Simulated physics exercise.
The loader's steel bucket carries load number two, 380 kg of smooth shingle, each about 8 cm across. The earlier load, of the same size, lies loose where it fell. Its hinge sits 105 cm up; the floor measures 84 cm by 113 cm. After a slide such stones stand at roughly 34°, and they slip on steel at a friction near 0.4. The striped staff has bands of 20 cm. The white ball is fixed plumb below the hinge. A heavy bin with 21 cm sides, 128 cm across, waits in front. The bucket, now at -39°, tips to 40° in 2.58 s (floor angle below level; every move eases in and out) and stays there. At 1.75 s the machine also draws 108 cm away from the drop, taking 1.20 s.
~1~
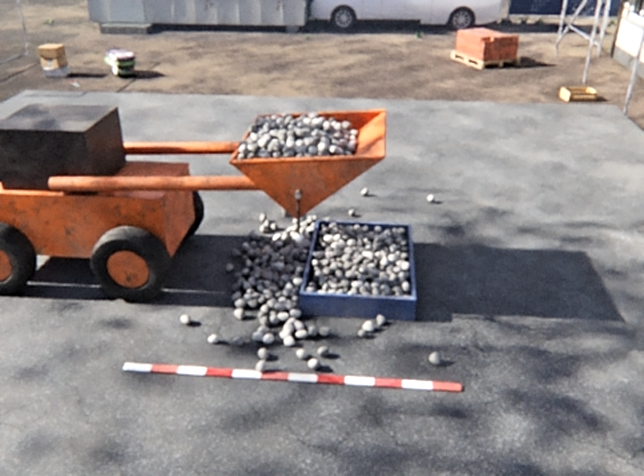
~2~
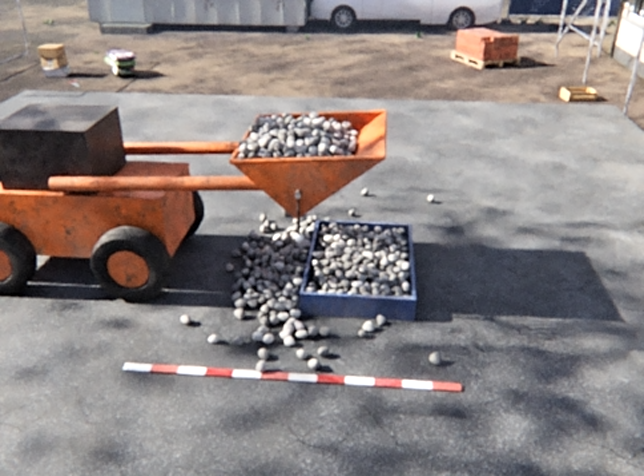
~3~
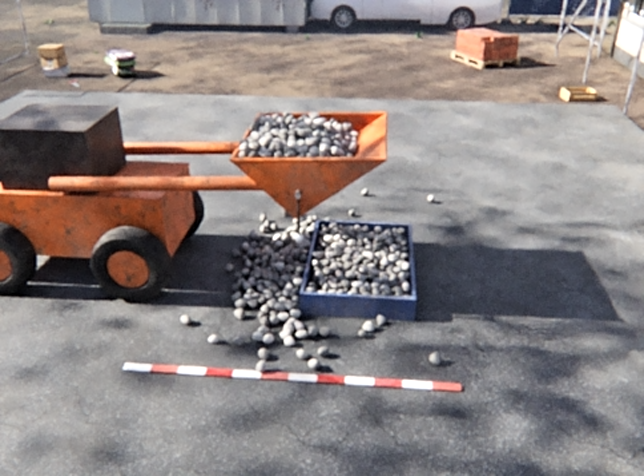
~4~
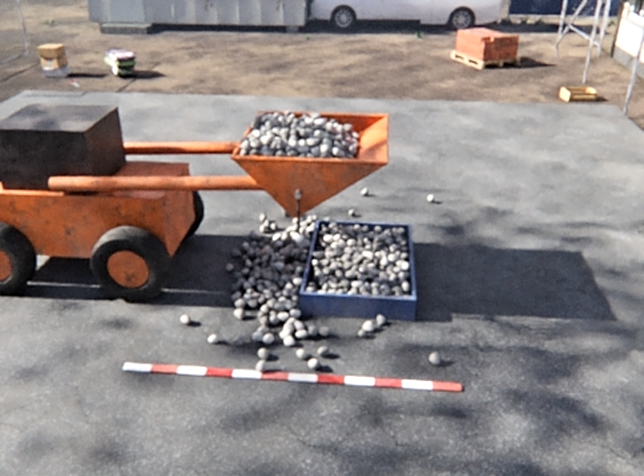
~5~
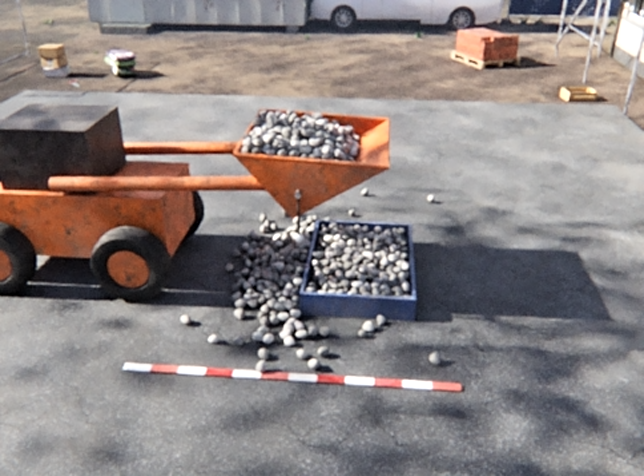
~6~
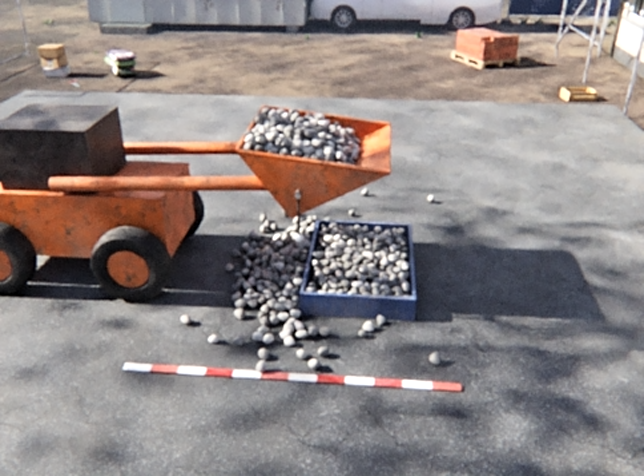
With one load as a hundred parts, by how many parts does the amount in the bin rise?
Close to 66 parts in a hundred.
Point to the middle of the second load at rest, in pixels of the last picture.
Near (367, 256).
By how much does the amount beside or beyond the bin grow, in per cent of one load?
Some 25 per cent of a load.
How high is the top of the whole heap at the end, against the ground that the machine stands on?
Some 42 cm above that level.
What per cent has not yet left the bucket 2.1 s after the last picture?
Roughly 0 per cent is still inside.
Then, 1.3 s after the last picture the floor is at 28°; in per cent of one load, 72 in the bucket, 40 short of the bin, 81 in the bin, 5 beside or beyond the bin; the foremost stones are at (433, 264).
Then, 2.1 s after the last picture the floor is at 40°; in per cent of one load, 0 in the bucket, 51 short of the bin, 123 in the bin, 25 beside or beyond the bin; the foremost stones are at (525, 286).
Then, 2.8 s after the last picture the floor is at 40°; in per cent of one load, 0 in the bucket, 51 short of the bin, 122 in the bin, 26 beside or beyond the bin; the foremost stones are at (540, 288).
Then, 5.4 s after the last picture the floor is at 40°; in per cent of one load, 0 in the bucket, 51 short of the bin, 122 in the bin, 26 beside or beyond the bin; the foremost stones are at (540, 288). Net gain in the bin, 66.
